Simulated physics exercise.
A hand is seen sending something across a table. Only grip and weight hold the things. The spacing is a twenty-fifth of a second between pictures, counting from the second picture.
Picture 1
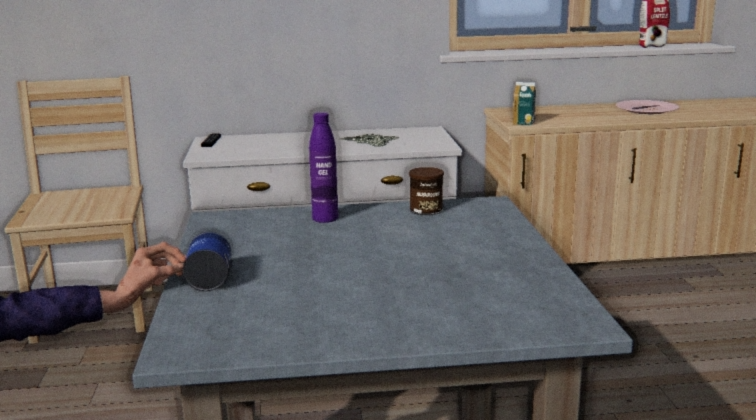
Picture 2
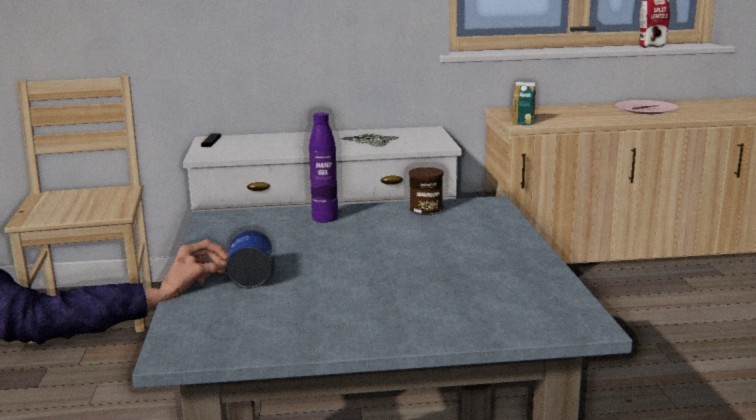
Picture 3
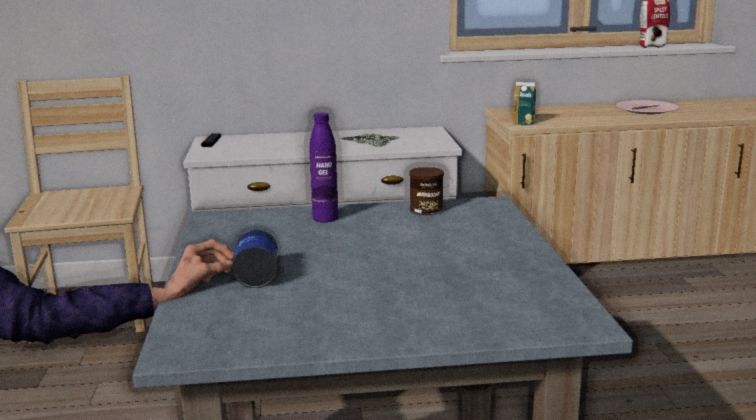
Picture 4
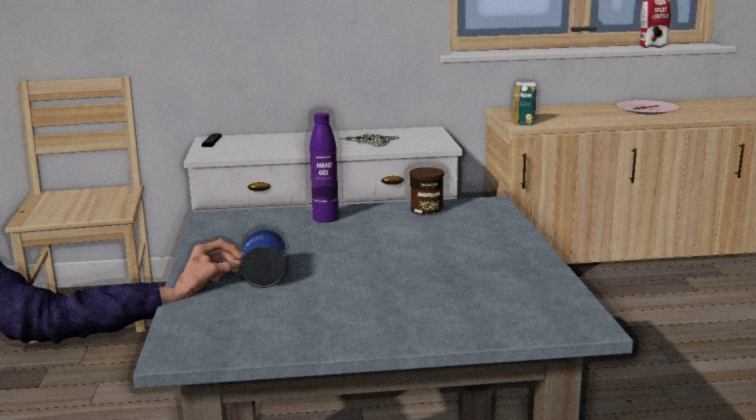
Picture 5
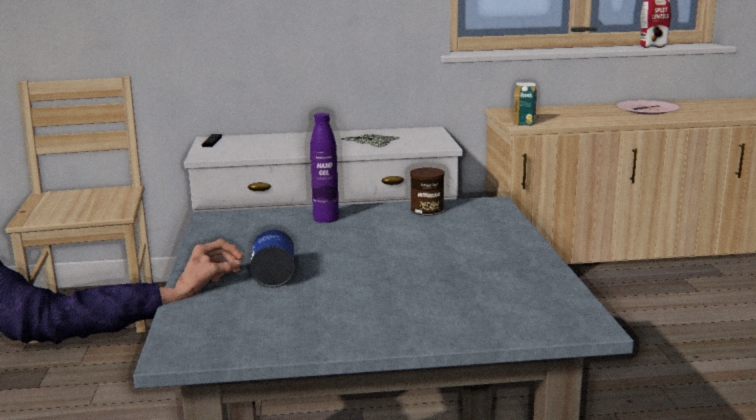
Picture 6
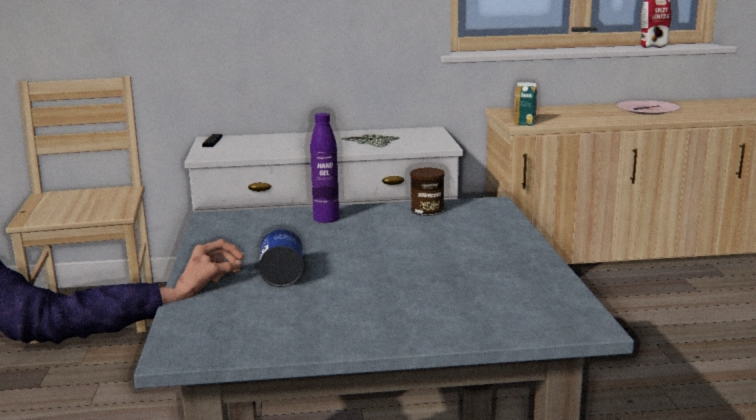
A blue tin lying on its side moves right across the table, pushed by a hand.
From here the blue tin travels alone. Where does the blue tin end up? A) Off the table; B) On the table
The answer is B.
Then, 0.10 s past the last view, blue tin displaced about its own width near (300, 256).
Then, 0.30 s past the last view, blue tin displaced about its own width near (330, 254).
Then, 0.50 s past the last view, blue tin displaced well along near (349, 253).
Finally, moved from the start, blue tin. Final places as the last picture's camera would see them, blue tin near (357, 253).
